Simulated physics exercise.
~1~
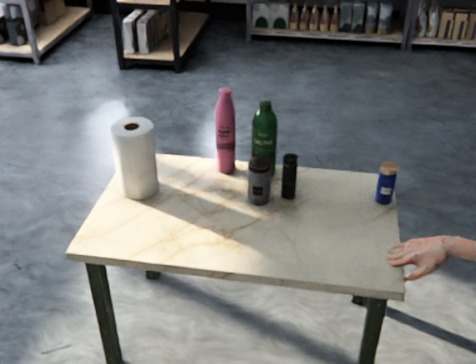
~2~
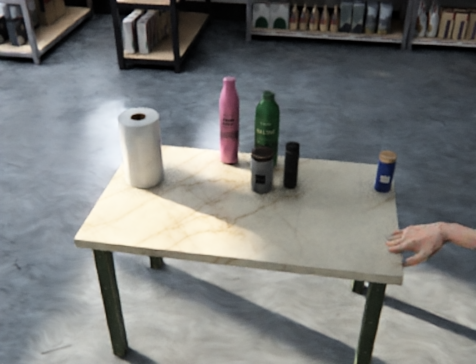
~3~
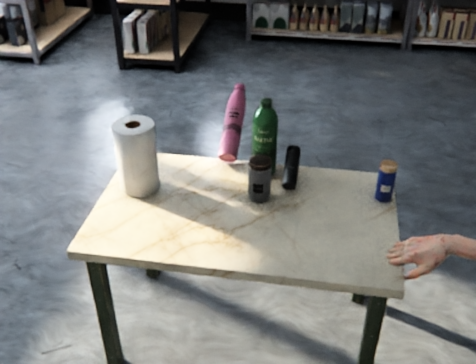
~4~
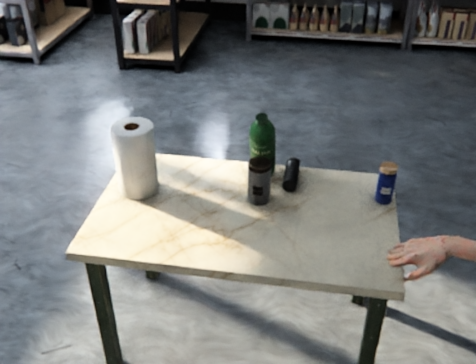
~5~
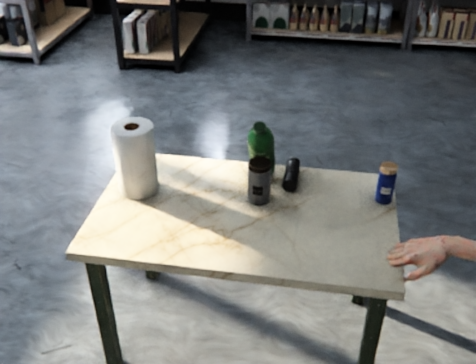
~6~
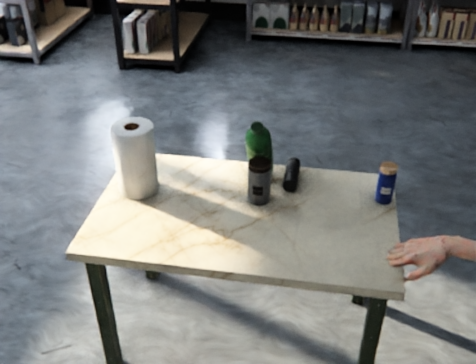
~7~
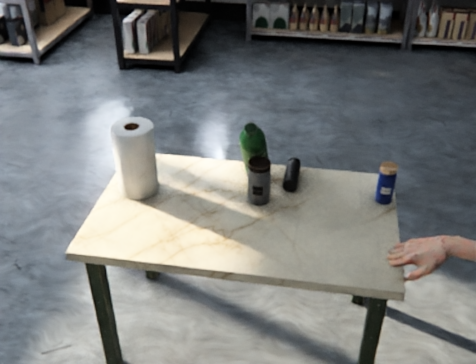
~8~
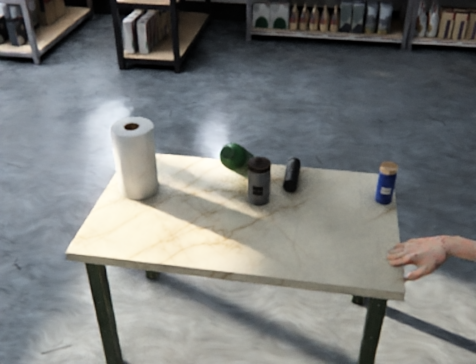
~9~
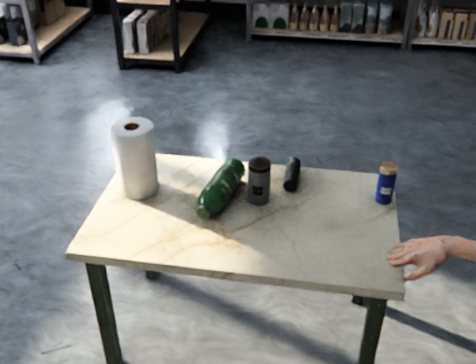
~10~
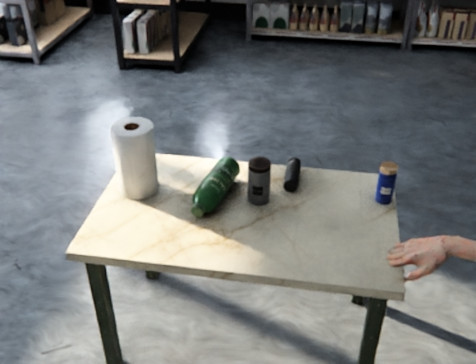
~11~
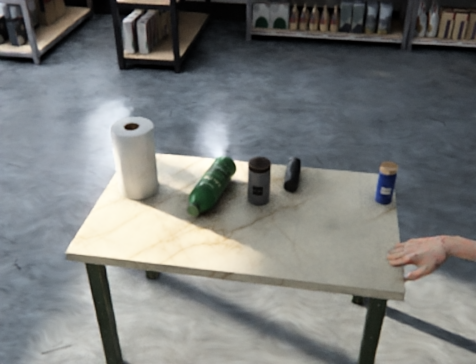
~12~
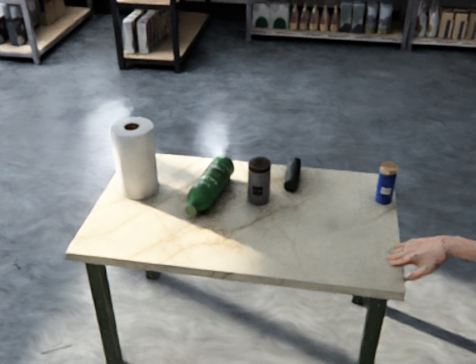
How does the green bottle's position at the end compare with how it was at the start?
At the start the green bottle was standing upright on the table, but by the end it was lying on its side on the tabletop.
A hand at the table's right edge moved it slightly away and back, and the pink bottle tipped and vanished off the far side. The small black shaker toppled, then the green bottle slowly leaned and fell, ending on its side.
